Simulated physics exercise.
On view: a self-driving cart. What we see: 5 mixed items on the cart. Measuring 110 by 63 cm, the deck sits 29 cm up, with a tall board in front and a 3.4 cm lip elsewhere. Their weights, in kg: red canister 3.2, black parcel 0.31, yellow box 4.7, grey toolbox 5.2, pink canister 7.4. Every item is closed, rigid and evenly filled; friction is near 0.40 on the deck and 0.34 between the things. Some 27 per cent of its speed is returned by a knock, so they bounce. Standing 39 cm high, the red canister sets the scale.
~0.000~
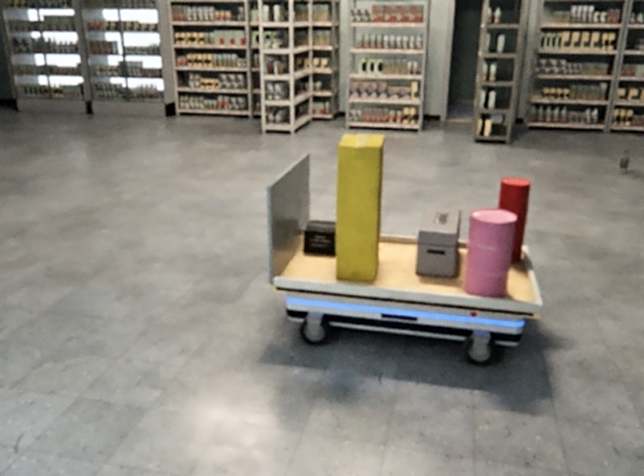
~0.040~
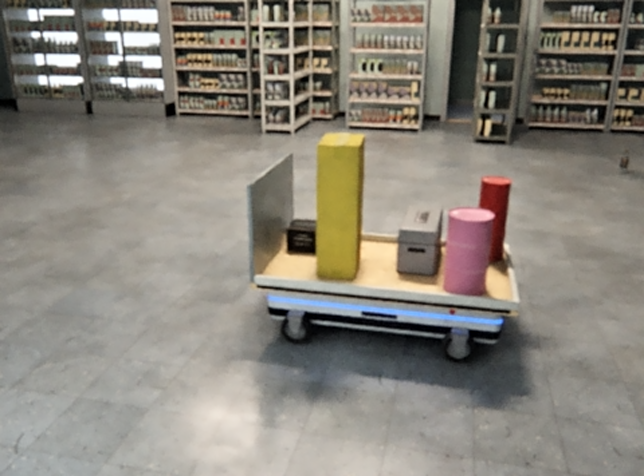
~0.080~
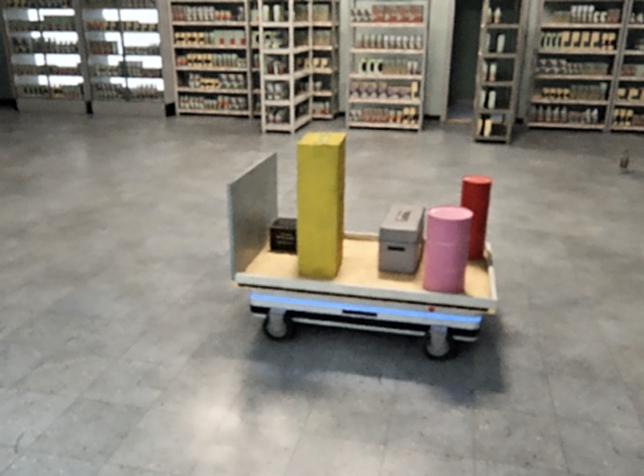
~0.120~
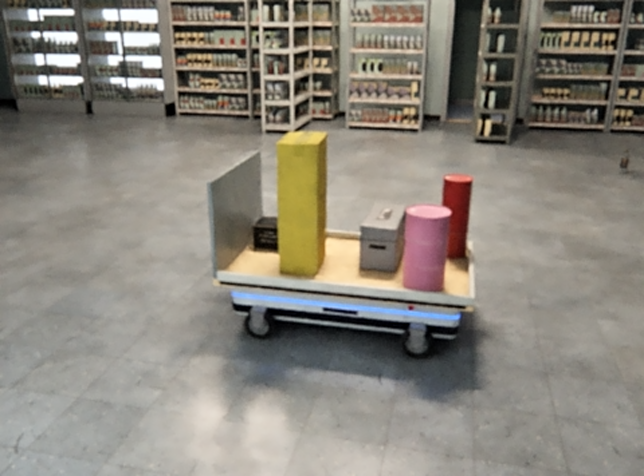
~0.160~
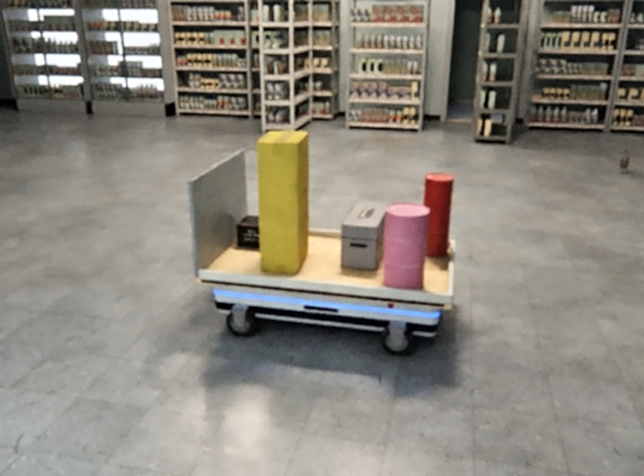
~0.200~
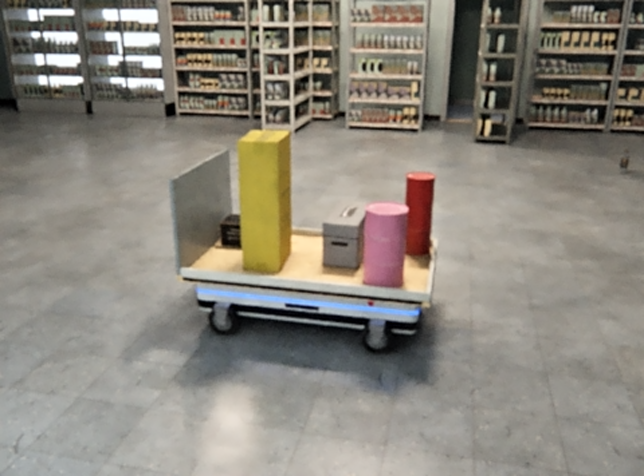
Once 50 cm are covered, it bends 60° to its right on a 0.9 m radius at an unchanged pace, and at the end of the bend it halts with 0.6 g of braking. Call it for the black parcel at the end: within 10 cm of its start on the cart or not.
Not within.
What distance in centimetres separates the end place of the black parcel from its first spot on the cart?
I'd put it at about 28 centimetres.
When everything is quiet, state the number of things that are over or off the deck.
3.
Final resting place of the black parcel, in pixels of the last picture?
It settles at around (181, 160).
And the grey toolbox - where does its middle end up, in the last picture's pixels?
Close to pixel (190, 165) in the final view.
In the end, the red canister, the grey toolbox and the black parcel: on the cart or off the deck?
Red canister: Goes out of bounds; grey toolbox: Stays in bounds; black parcel: Stays in bounds.
By 0.50 s, 110 cm covered, turned 29°; black parcel 37 cm from its spot near (144, 212); yellow box tilted 18°; grey toolbox 9 cm from its spot.
By 0.80 s, 176 cm covered, turned 60°; yellow box and pink canister now off the deck; black parcel tilted 23° near (176, 169); red canister tilted 43°.
By 1.10 s, 214 cm covered, turned 60°; black parcel 29 cm from its spot near (181, 160); red canister upside down; grey toolbox 24 cm from its spot.
By 1.60 s, 215 cm covered, turned 60°, stopped; red canister now off the deck; black parcel 29 cm from its spot near (181, 160); grey toolbox 32 cm from its spot.
When it is over (2.0 s), off the deck, red canister, yellow box and pink canister; not toppled but over 10 cm from the start, black parcel and grey toolbox. End places, in pixels of the last picture, black parcel near (181, 160).
